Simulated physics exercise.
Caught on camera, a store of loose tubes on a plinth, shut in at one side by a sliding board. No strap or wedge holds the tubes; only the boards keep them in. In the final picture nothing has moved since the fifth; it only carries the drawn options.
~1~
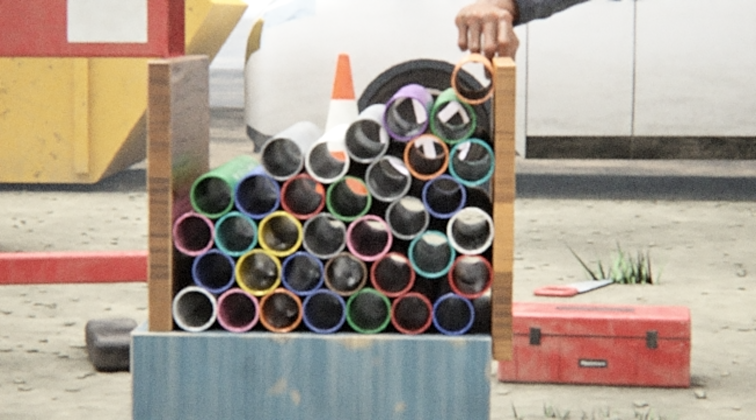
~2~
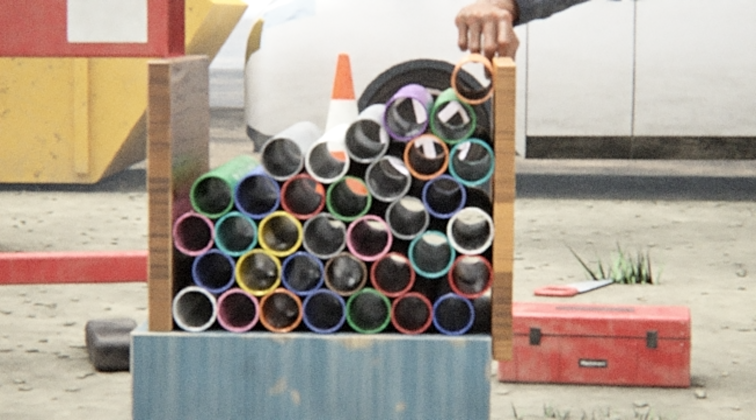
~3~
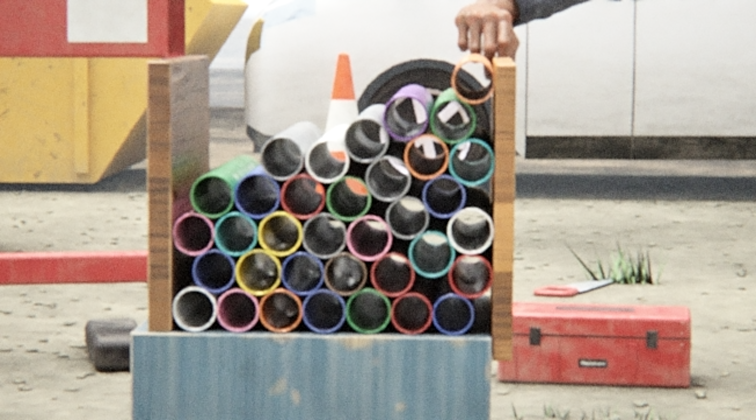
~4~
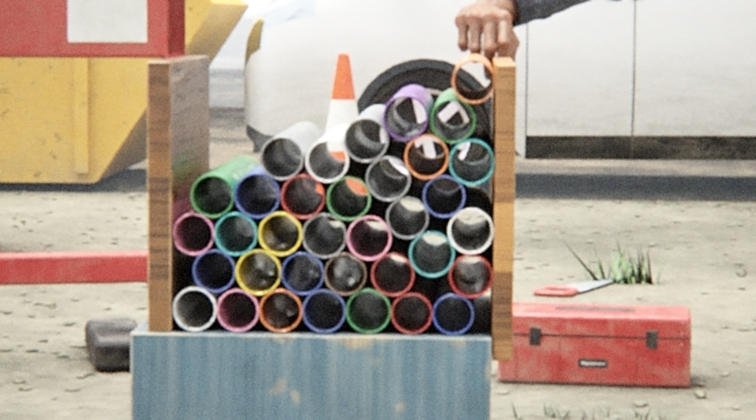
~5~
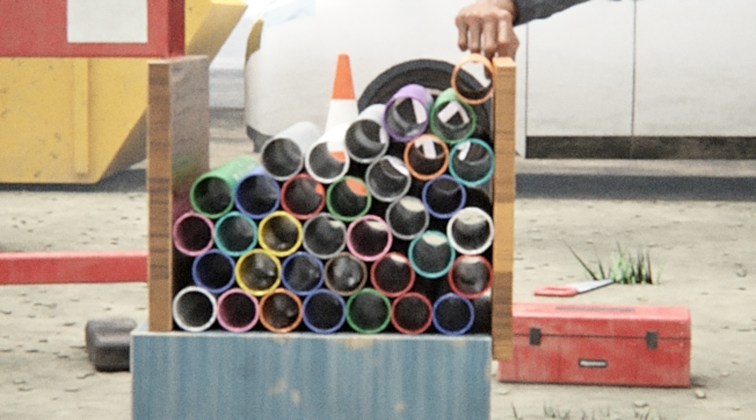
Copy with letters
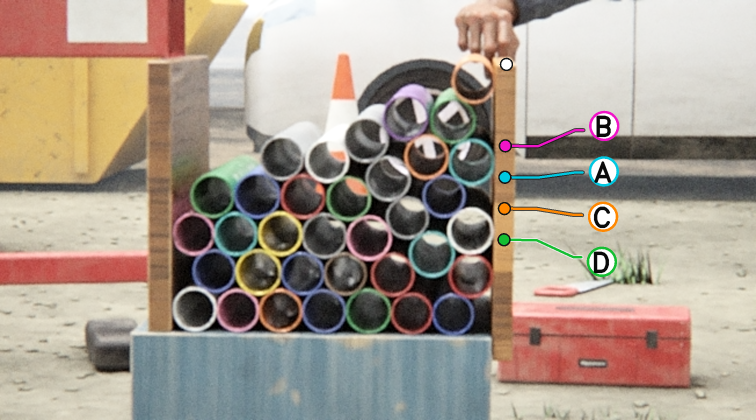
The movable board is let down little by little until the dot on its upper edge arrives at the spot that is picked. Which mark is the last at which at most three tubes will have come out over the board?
Lower it to D and no more.
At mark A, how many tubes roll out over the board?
At A the number is one.
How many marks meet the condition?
Four of them.
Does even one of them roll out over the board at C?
At C: Yes.
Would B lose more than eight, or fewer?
At B, fewer than eight.
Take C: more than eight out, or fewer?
It loses fewer than eight.
On the marked copy, A at (505, 177); B at (505, 146); C at (505, 208); D at (504, 240); the white dot at (507, 64).
Following D. Soon after the start, top of the board (495, 142).
Later, top of the board (494, 231).
In the end, top of the board (493, 239), three out over the board.
As for the rest, A one out over the board; B none out over the board; C one out over the board.
